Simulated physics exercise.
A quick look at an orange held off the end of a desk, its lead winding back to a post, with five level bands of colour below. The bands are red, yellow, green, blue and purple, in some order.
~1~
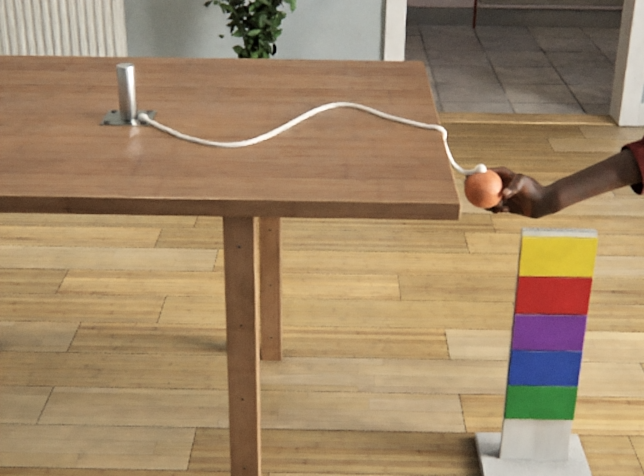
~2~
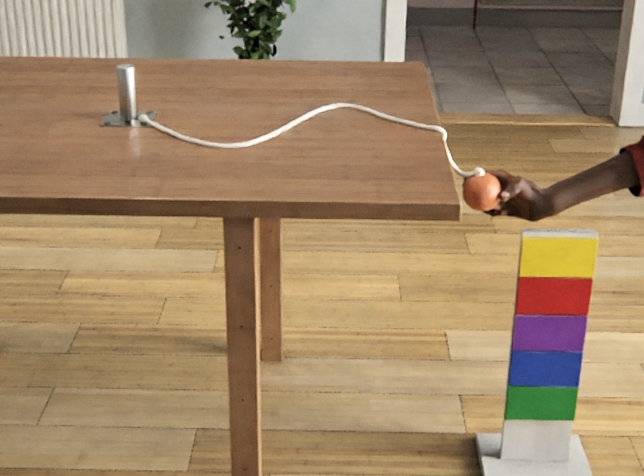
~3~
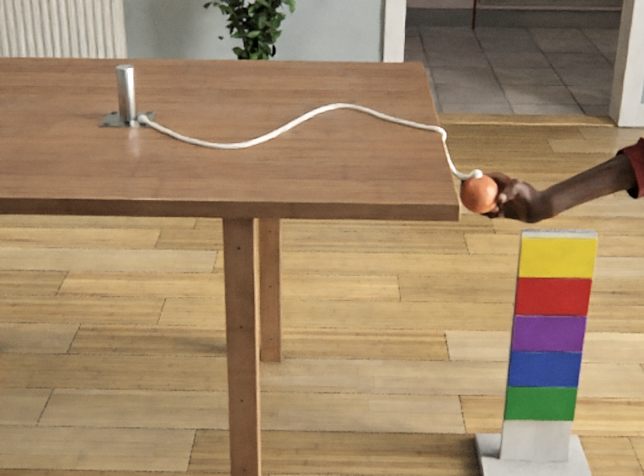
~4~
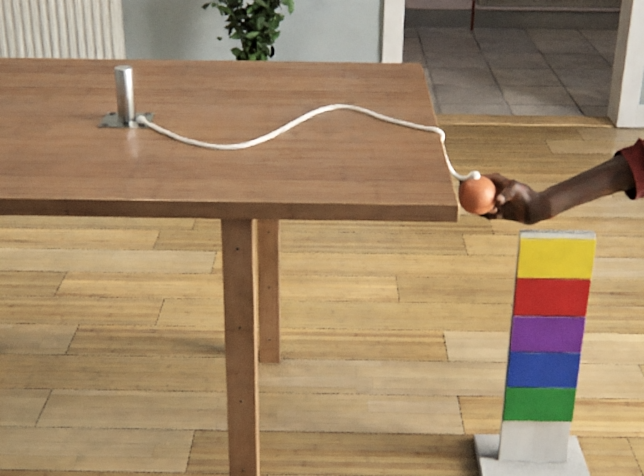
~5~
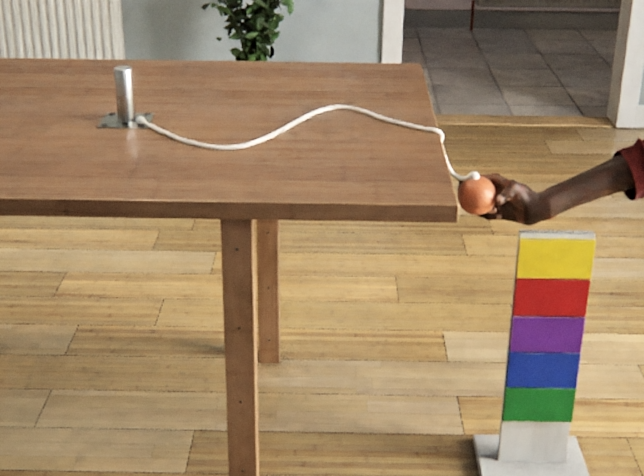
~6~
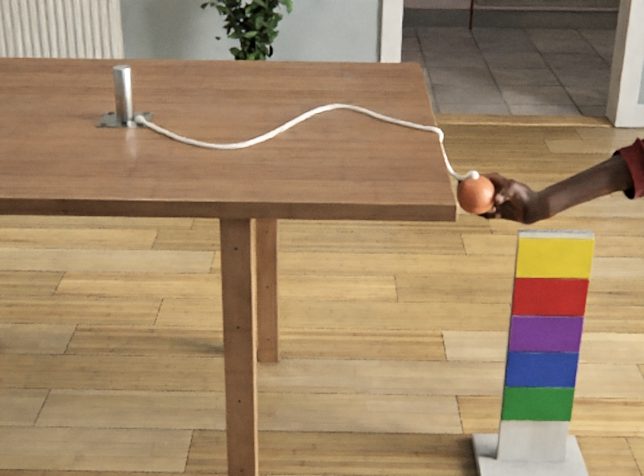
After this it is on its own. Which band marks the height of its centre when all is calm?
The lead holds its middle at purple.
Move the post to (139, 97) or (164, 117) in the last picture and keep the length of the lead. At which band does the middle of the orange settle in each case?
One after the other, purple; blue.
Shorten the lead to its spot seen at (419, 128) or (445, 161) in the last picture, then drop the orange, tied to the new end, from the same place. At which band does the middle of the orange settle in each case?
It would be yellow; red.
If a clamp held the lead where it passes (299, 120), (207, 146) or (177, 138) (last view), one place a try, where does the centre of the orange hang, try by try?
The places are (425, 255), (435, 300) and (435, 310).
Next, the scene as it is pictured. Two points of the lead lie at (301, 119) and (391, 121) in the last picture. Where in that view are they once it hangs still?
Near (383, 131) and (437, 208).
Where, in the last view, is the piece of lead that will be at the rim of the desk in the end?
That spot is around (335, 107).
Early on, orange near (460, 333); level with purple.
Midway, orange near (398, 330); level with purple.
Near the end, orange near (442, 332); level with purple.
Finally, orange near (433, 335); level with purple. At purple.
